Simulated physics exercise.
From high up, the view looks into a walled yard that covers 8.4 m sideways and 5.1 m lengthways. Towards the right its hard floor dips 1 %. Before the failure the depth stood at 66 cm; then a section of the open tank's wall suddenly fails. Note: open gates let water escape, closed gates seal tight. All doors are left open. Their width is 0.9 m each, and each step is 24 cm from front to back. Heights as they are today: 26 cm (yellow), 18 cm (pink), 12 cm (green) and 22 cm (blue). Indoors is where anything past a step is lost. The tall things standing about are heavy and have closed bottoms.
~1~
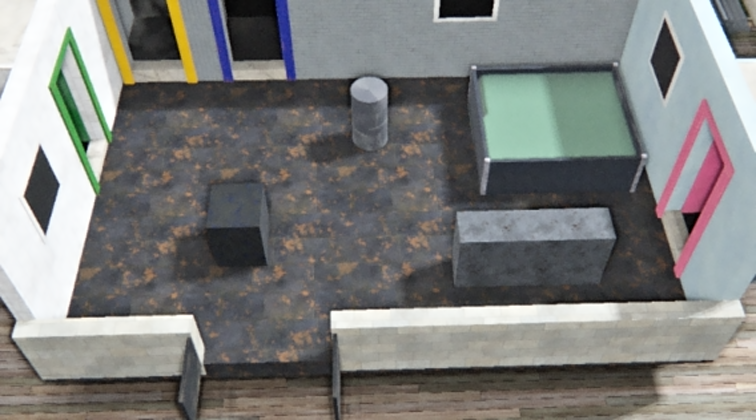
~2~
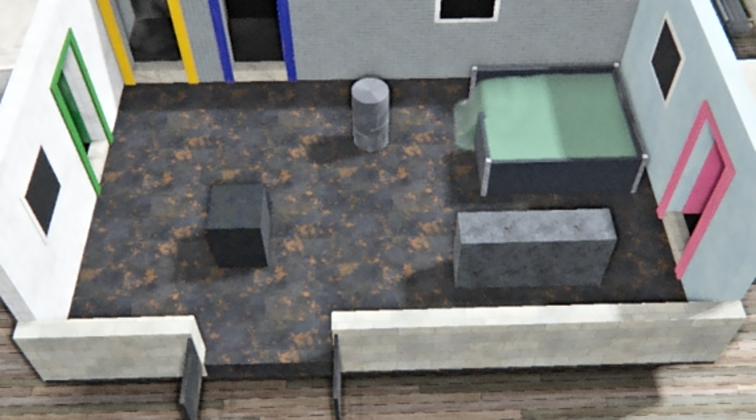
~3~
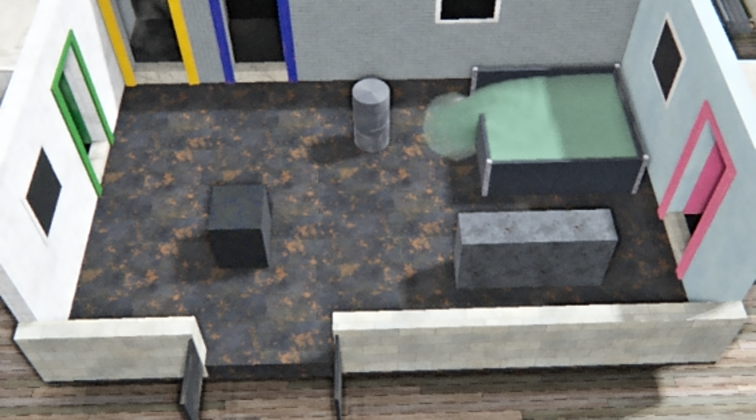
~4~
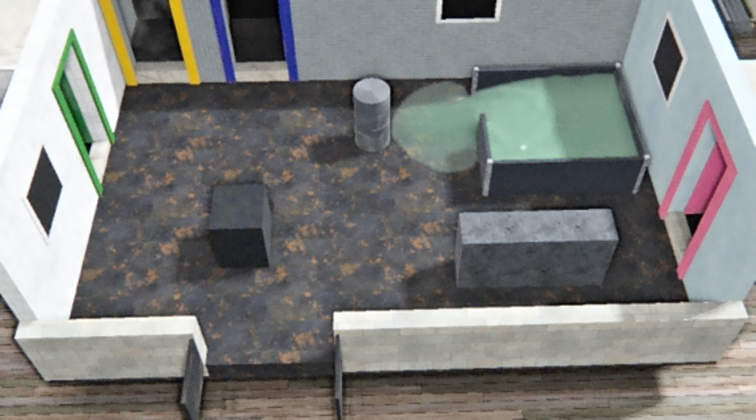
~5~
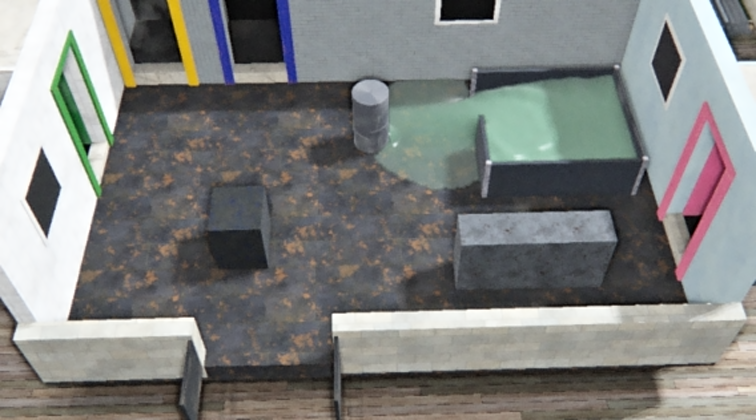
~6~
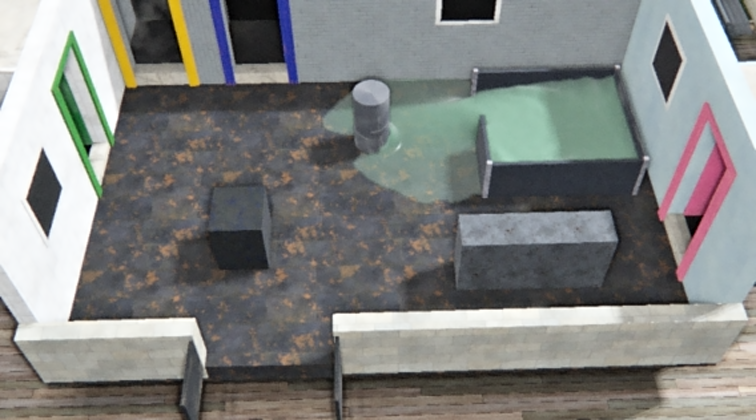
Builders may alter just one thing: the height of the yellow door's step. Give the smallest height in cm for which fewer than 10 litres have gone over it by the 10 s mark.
About 16 cm.
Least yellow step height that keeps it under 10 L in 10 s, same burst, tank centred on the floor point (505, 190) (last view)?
Then close to 11.0 cm.
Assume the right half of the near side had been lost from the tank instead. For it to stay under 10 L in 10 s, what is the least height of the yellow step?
Then the minimum is about 7.0 cm.
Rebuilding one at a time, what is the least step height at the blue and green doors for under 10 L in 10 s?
You'd want some 8.5 cm at blue and some 14.0 cm at green.
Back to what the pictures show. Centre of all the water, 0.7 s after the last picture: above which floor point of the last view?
The water is centred near (502, 138).
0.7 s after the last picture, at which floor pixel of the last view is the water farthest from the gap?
Close to pixel (208, 108).
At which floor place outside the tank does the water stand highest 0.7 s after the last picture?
At about (395, 136).
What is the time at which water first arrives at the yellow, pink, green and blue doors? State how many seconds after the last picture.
Yellow at 1.1 seconds, pink at 8.5 seconds, green at 2.0 seconds, blue at 0.5 seconds.
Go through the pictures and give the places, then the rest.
In the first frame, still water, 66 cm deep, in the open tank at (554, 114); the yellow door at (148, 35) is dry.
In the second frame, the gap is at (477, 116), the front 0.3 m out at (462, 144); the back of the open tank holds 66 cm.
In the third frame, the front is at (429, 140), 0.8 m from the gap at (477, 118); 0.8 m2 of floor is wet, 66 cm left at the back.
In the fourth frame, the gap is at (478, 117), the front 1.3 m out at (399, 137); the back of the open tank holds 66 cm.
In the fifth frame, the front is at a hidden place, 1.9 m from the gap at (477, 119); 3.0 m2 of floor is wet, 66 cm left at the back.
In the sixth frame, water pours out at (478, 118) and has run 2.4 m, to (328, 121); about 5 cm deep outside, 64 cm at the back; the yellow door at (150, 38), 5.3 m from the gap, is still 2.9 m from the nearest water.
Then, 0.7 s after the last picture water covers 20 % of the floor, deepest (37 cm) near (395, 136); it has not reached the yellow door.
Then, 2.3 s after the last picture water covers 55 % of the floor, deepest (28 cm) near (131, 109); 12 cm at the yellow door, 0 litres in over its 26 cm step.
Then, 9.3 s after the last picture water covers 90 % of the floor, deepest (10 cm) near (442, 287); 6 cm at the yellow door, 0 litres in over its 26 cm step.
At the yellow door as built, the water peaked near 16 cm, 3.9 s after the last picture.
With a step of 13 cm, 19 litres would have come in within the 10 s; with 17.5 cm, 6 litres. So under 10 litres takes about 16 cm.
